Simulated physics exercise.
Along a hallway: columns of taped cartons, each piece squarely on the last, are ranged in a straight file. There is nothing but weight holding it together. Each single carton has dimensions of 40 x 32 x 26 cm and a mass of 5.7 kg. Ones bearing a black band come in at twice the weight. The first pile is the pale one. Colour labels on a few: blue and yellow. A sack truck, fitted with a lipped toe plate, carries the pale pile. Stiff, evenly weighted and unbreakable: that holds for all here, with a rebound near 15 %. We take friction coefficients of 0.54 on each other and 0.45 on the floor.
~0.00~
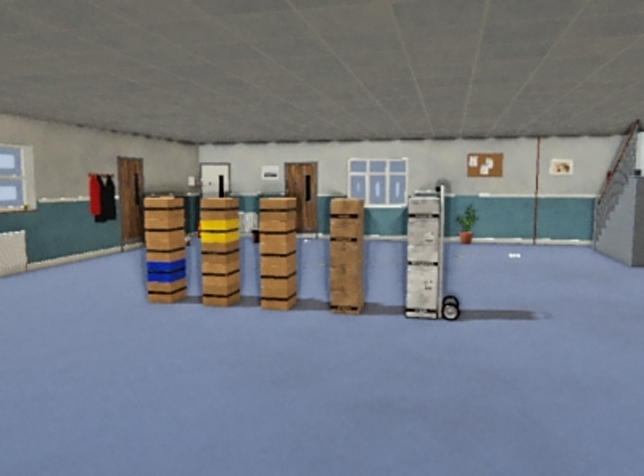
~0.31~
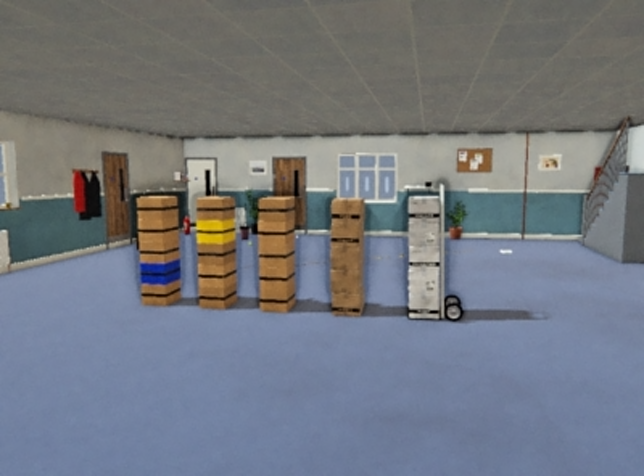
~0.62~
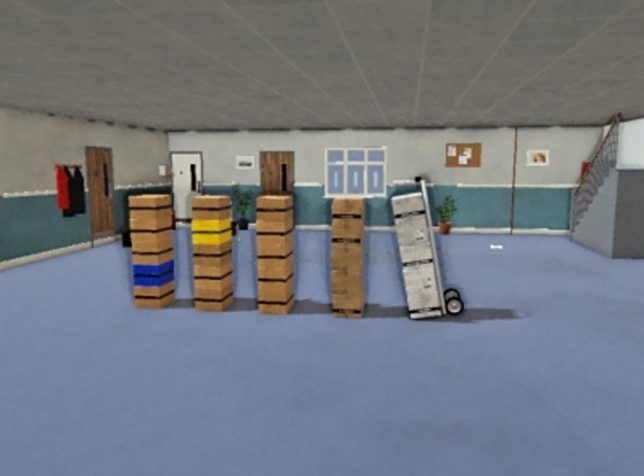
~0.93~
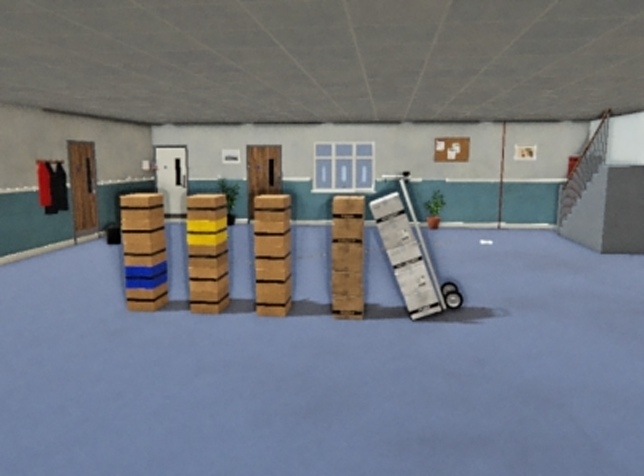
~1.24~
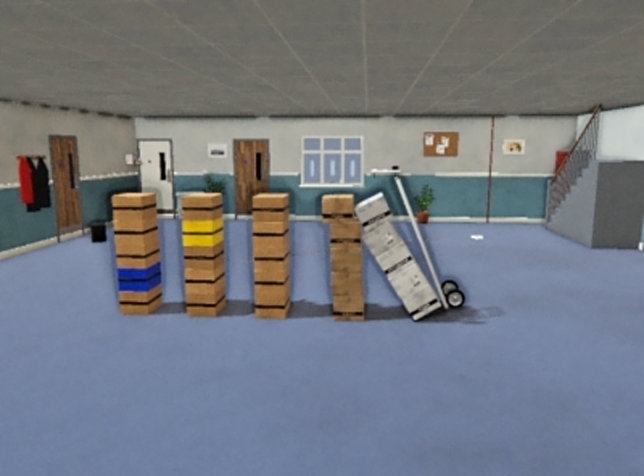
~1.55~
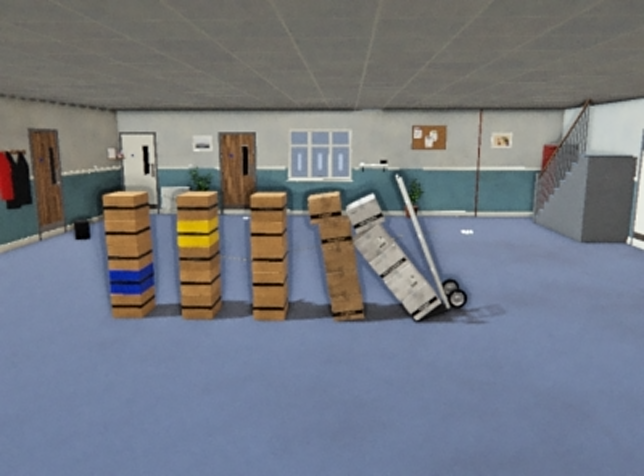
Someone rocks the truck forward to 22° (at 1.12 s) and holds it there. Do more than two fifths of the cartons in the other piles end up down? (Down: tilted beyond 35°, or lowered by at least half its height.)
The damaged share is larger than two fifths.
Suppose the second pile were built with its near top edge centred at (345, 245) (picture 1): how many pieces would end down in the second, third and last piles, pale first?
Pile by pile that makes second 0, third 0, last 0.
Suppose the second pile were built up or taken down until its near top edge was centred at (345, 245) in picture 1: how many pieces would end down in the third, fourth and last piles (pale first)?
Third 0, fourth 0, last 0.
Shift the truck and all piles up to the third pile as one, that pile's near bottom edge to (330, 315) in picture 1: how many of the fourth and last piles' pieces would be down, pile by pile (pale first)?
Counts down: Fourth 0; last 0.
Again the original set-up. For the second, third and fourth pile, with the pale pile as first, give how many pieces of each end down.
Counting each pile, the second has 5, the third 5 and the fourth 5.
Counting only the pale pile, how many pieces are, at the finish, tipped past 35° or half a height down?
Count: 5 pale pieces.
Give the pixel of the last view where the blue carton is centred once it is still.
Roughly at (76, 297).
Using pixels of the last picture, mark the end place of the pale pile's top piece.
The top pale piece ends up roughly at (304, 260).
After 2.24 s, 5 of the pale pile down; none of the 20 other cartons down, 10 disturbed.
After 3.74 s, 5 of the pale pile down; 9 of the 20 other cartons down; yellow carton 21° from how it stood.
After 4.66 s, 5 of the pale pile down; 20 of the 20 other cartons down; blue carton 68° from how it stood, 18 cm lower; yellow carton 19° from how it stood, 43 cm lower.
In the end (5.9 s), 5 of the pale pile down; 20 of the 20 other cartons down; blue carton on its side; yellow carton 54° from how it stood, 53 cm lower. That is 100 per cent. From the last view, middles, blue carton near (77, 297), yellow carton near (99, 276).
